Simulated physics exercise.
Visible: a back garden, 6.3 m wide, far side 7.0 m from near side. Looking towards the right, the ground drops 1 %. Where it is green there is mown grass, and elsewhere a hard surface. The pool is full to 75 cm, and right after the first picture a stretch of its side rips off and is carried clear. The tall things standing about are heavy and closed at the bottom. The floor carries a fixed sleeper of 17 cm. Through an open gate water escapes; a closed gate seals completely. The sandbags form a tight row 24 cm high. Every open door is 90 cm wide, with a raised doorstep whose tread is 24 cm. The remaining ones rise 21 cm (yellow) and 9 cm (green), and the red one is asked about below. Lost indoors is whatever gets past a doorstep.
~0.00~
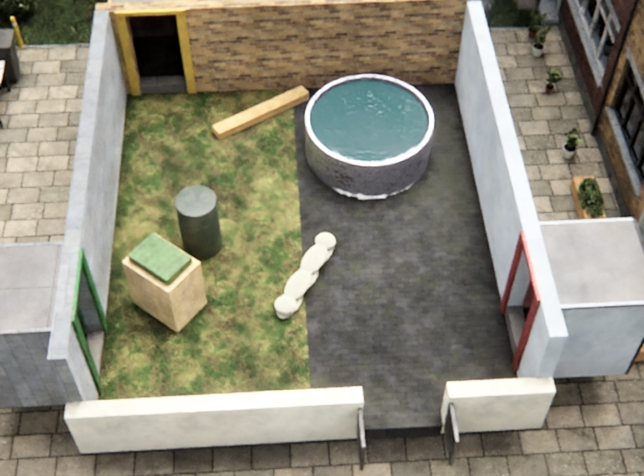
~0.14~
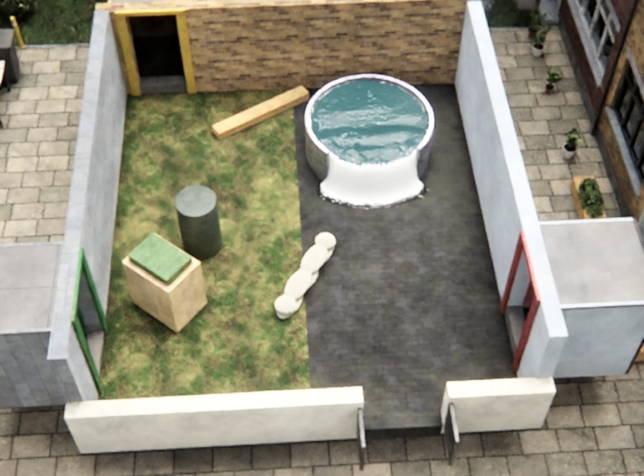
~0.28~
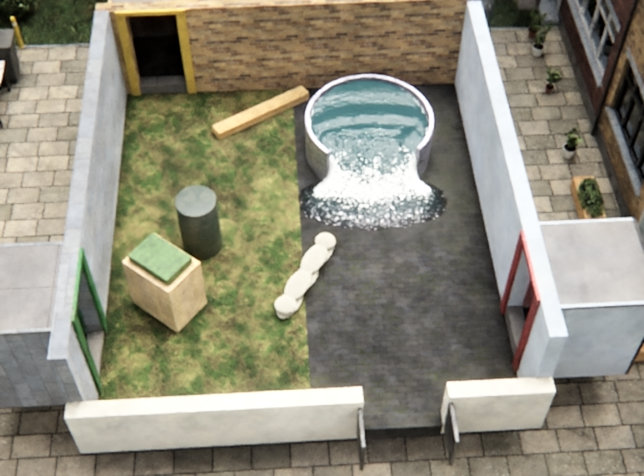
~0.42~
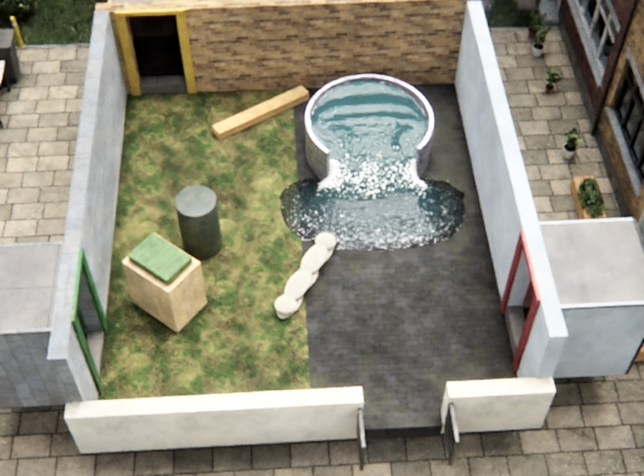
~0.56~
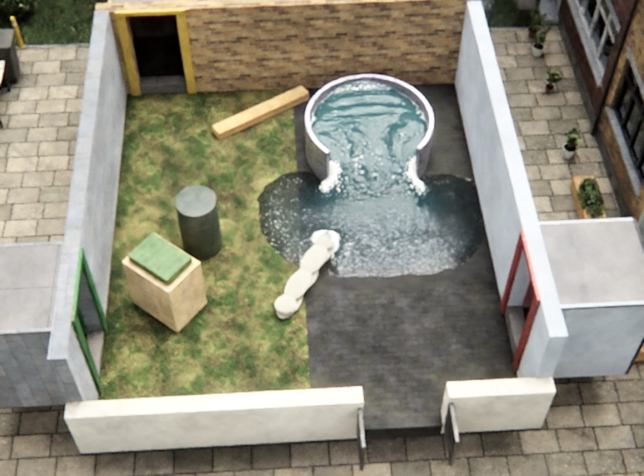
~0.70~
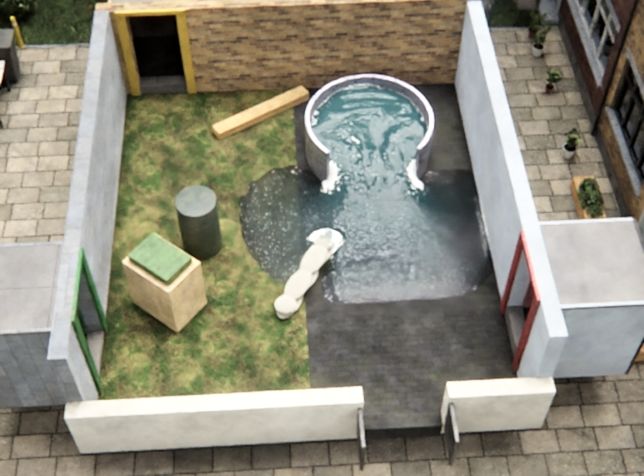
Water burst out through the front side of a round pool in a walled yard, foaming at first, then spread in a widening puddle over the dark paving and grass, around a twisted white object.
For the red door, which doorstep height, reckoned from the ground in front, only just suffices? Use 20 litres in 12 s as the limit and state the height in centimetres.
A doorstep of roughly 15 cm.
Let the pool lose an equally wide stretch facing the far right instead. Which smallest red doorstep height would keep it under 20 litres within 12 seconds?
Required height: Approx. 7.0 cm.
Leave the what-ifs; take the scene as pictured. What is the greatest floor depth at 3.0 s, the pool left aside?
32 cm.
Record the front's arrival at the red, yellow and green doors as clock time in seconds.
Arrival times - red at 1.0 s, yellow not in the 12 s, green at 5.0 s.
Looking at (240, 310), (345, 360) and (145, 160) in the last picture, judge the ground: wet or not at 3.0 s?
Soaked; soaked; untouched.
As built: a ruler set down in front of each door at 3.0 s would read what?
Depth at red 18 cm, at yellow 0 cm, at green 0 cm.
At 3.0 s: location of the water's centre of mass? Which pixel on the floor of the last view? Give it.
Approximately (373, 264).
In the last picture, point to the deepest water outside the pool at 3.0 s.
Around pixel (513, 407).
After 1.4 s water covers 40 % of the floor, deepest (38 cm) near (329, 241); 11 cm at the red door, 0 litres in over its 25 cm doorstep.
After 3.0 s water covers 55 % of the floor, deepest (32 cm) near (513, 407); 18 cm at the red door, 0 litres in over its 25 cm doorstep.
After 12.0 s water covers 90 % of the floor, deepest (8 cm) near (451, 108); 8 cm at the red door, 1 litre in over its 25 cm doorstep.
At the red door as built, the water arrived by 1.1 s and peaked near 22 cm at 3.6 s.
Run again over the same 12 s with other heights there, 28 litres in over 14 cm, 9 litres over 18.5 cm. The limit of 20 litres is kept from about 15 cm up.
